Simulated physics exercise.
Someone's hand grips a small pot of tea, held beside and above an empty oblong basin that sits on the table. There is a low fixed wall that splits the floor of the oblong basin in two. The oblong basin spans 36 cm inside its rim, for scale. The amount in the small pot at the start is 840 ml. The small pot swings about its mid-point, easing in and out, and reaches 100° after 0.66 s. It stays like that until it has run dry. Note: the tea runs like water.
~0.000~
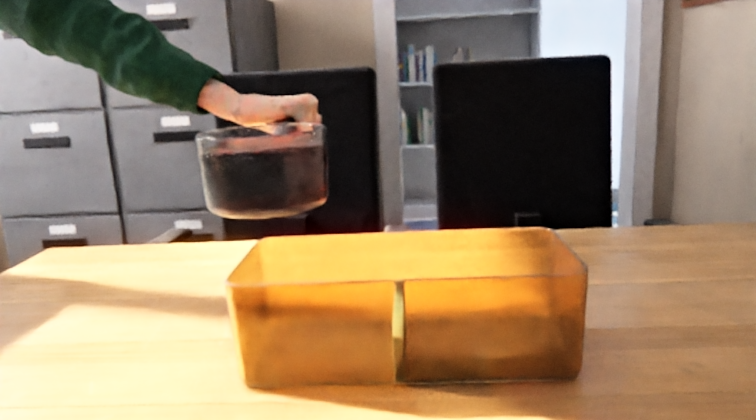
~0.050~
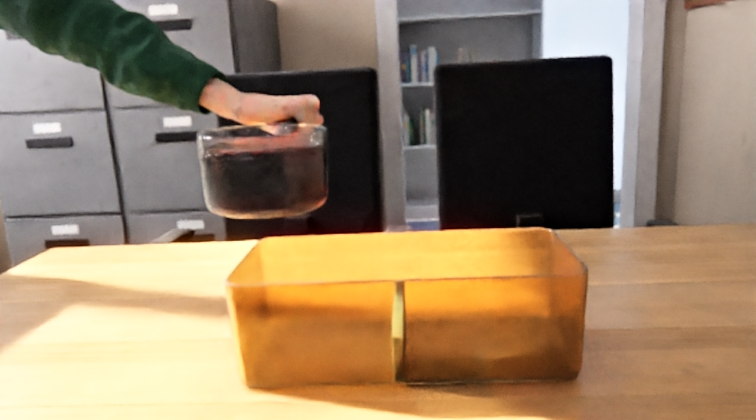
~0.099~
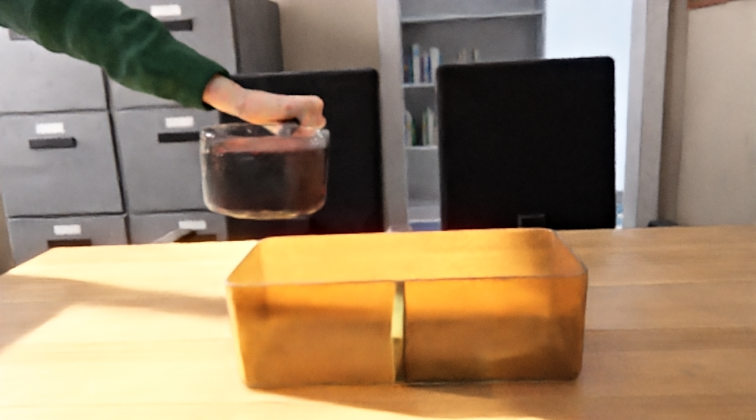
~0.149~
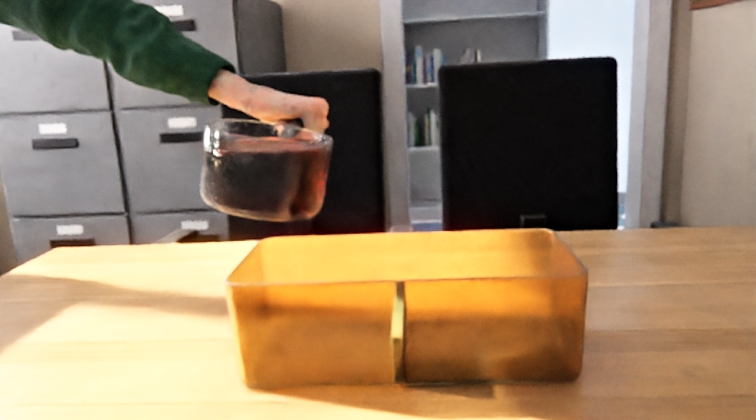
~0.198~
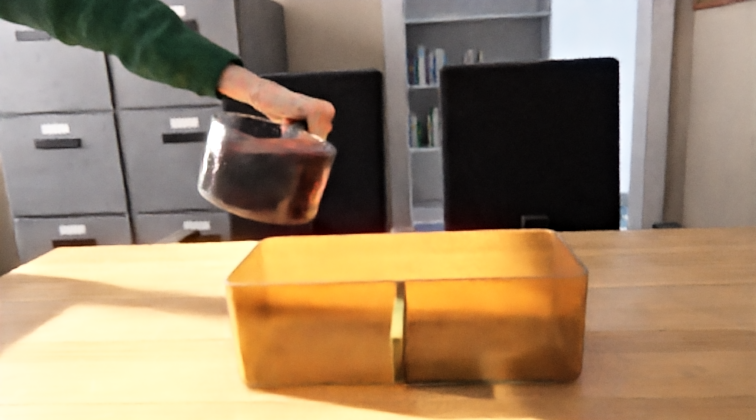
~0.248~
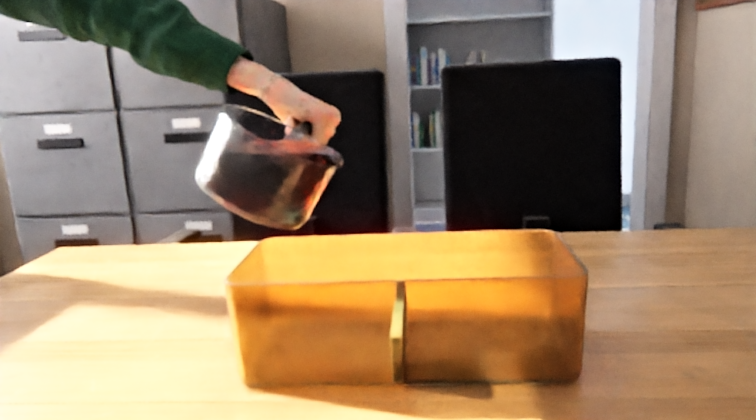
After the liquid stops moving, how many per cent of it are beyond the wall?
About 24 per cent.
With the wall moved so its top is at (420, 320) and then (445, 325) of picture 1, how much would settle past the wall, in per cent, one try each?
Respectively close to 10 and 20 %.
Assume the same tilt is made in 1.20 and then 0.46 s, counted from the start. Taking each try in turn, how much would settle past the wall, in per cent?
The first try gives around 40 percent, the second around 15 percent.
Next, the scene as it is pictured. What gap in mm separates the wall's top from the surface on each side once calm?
About 28 mm left, about 44 mm right.
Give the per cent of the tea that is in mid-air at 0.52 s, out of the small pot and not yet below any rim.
My guess is roughly 30 %.
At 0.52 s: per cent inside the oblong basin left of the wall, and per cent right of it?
18 per cent left and 12 right, roughly.
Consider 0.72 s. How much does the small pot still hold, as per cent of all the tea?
Around 10 percent of it.
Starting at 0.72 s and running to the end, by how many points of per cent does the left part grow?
Near 12 percent, more or less.
Then, 0.52 s in, the tilt is 90° and 39 per cent is still to pour, 18 is left of the wall and 13 right of it.
Then, 0.72 s in, the tilt is 100° and 10 per cent is still to pour, 61 is left of the wall and 24 right of it.
Then, 0.93 s in, the tilt is 100° and 2 per cent is still to pour, 71 is left of the wall and 24 right of it.
Then, 1.16 s in, the tilt is 100° and 0 per cent is still to pour, 74 is left of the wall and 25 right of it.
Finally, 74 per cent lies left of the wall, 24 right of it and 1 outside.
